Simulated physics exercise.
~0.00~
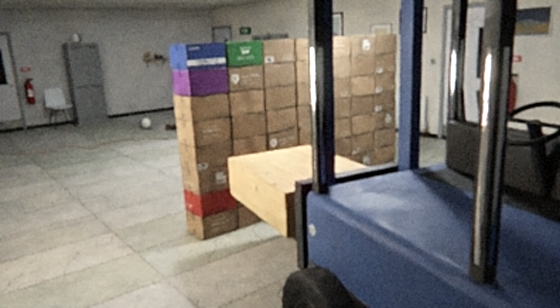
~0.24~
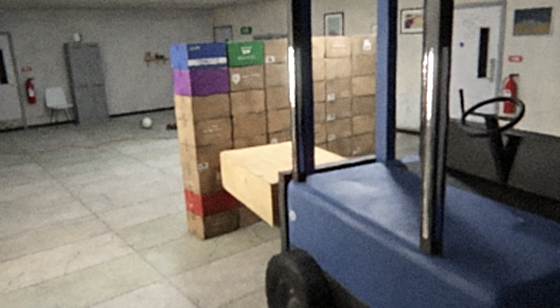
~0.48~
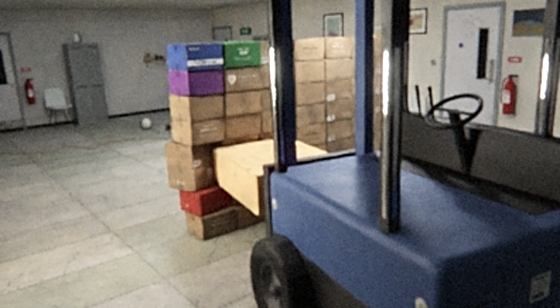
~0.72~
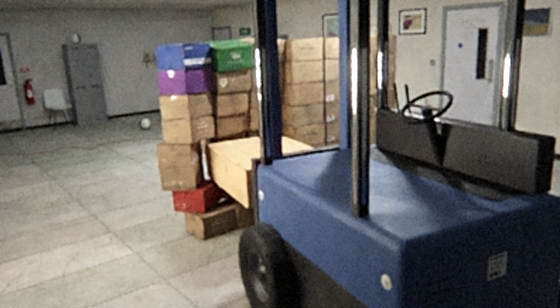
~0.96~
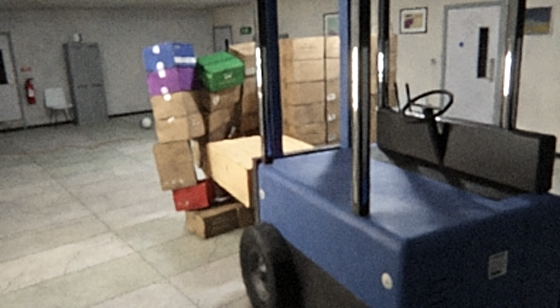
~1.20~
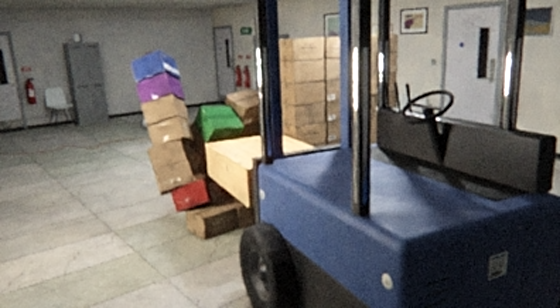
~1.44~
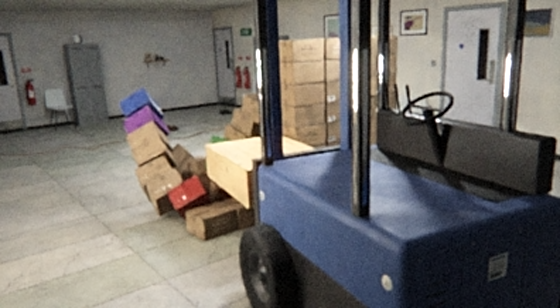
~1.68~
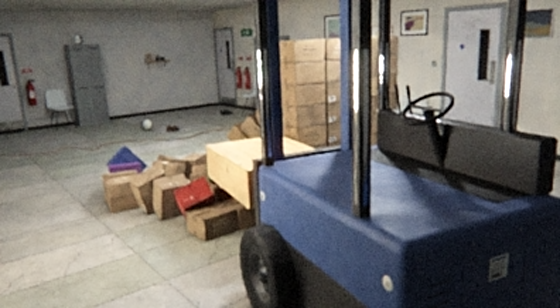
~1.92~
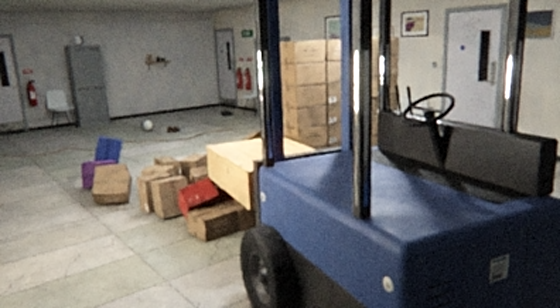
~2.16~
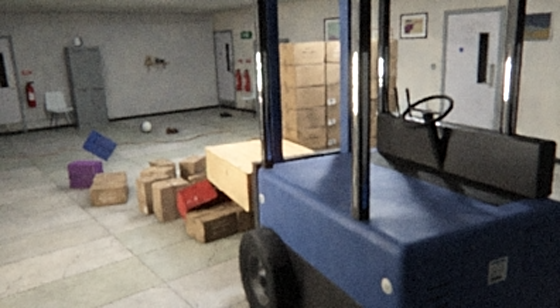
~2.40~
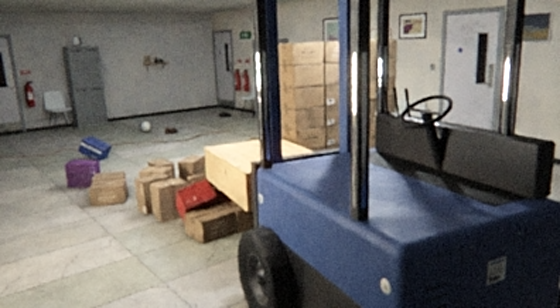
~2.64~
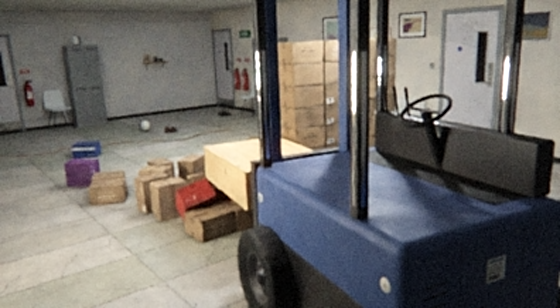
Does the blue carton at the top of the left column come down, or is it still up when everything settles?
It comes down. The blue carton topples with the left column and ends on the floor near the purple one.
